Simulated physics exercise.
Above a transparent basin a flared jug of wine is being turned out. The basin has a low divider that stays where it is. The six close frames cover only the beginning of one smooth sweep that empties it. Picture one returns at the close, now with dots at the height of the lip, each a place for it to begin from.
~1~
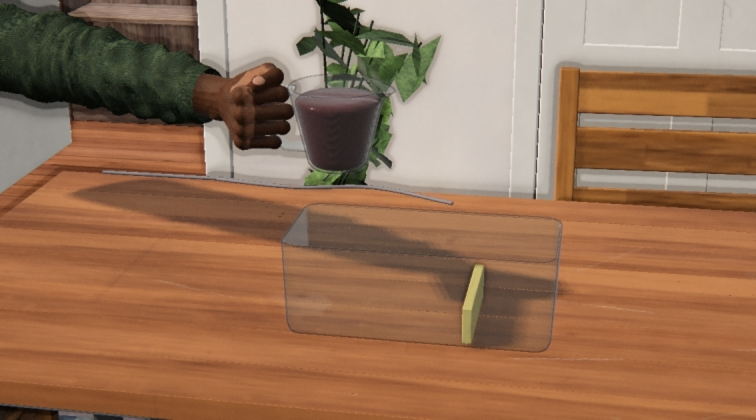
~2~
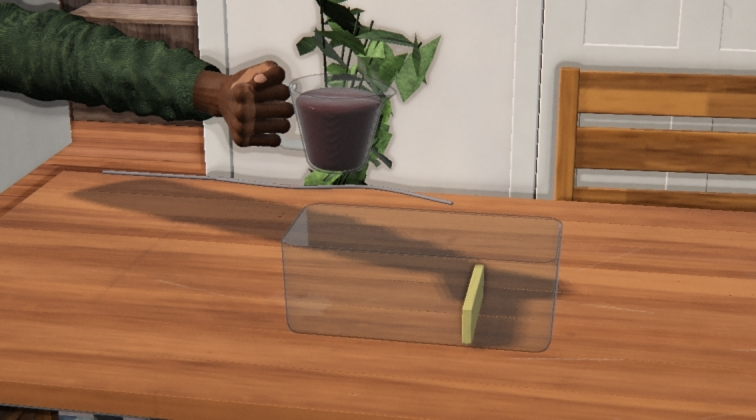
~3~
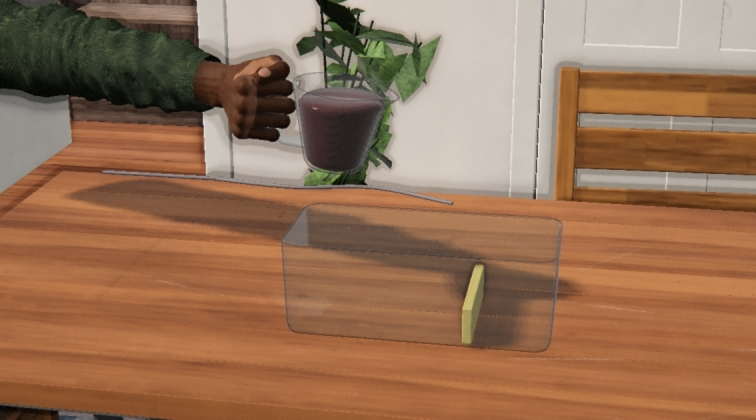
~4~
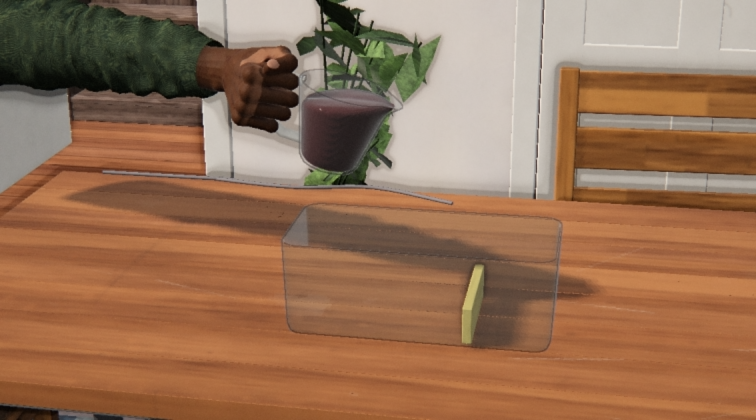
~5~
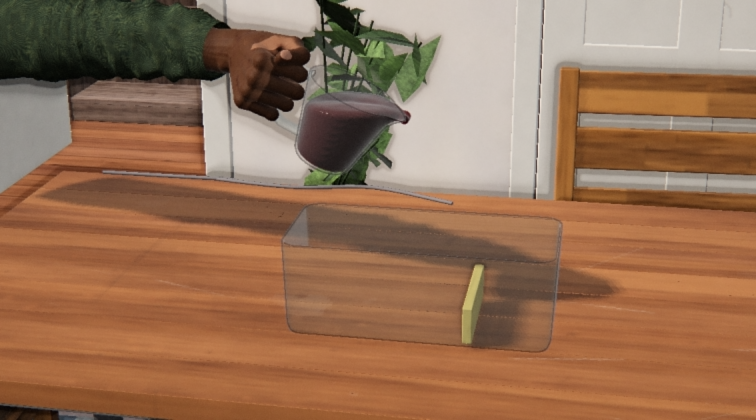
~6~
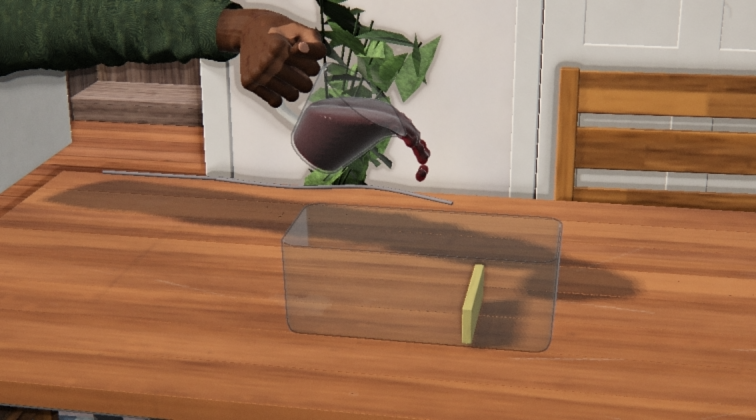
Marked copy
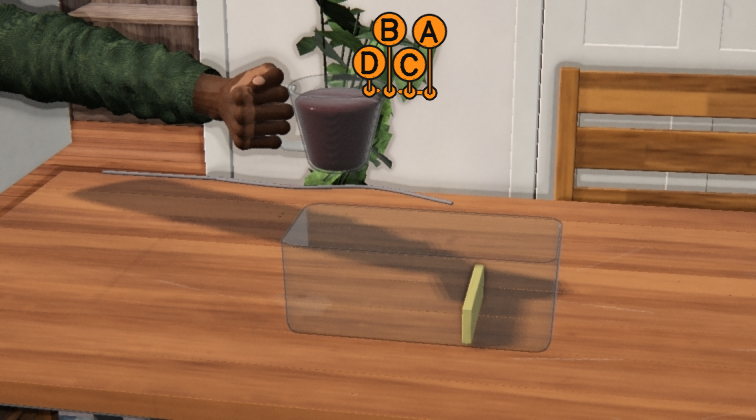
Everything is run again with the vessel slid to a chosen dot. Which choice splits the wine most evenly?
The best dot is A.
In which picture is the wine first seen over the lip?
In picture 5.
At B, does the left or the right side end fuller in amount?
More ends on the left.
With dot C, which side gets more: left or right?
The left side.
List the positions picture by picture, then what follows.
Upright, lip at (394, 91); basin from (287, 329) to (551, 350); top of the wall at (474, 286); nothing has left yet, in the first frame.
Upright, lip at (395, 93); nothing has left yet, in the second frame.
Tipped about 7°, lip at (398, 98); nothing has left yet, in the third frame.
Tipped about 15°, lip at (402, 107); nothing has left yet, in the fourth frame.
Tipped about 26°, lip at (404, 119); wine is over the lip, down to (404, 119), in the fifth frame.
Tipped about 39°, lip at (405, 134); wine is over the lip, down to (421, 177), in the sixth frame.
On the marked copy, A at (429, 93); B at (389, 91); C at (409, 92); D at (369, 90).
With A, about 50 % ends left of the wall and 49 % right of it.
With B, about 95 % ends left of the wall and 4 % right of it.
With C, about 82 % ends left of the wall and 16 % right of it.
With D, about 95 % ends left of the wall and 4 % right of it.
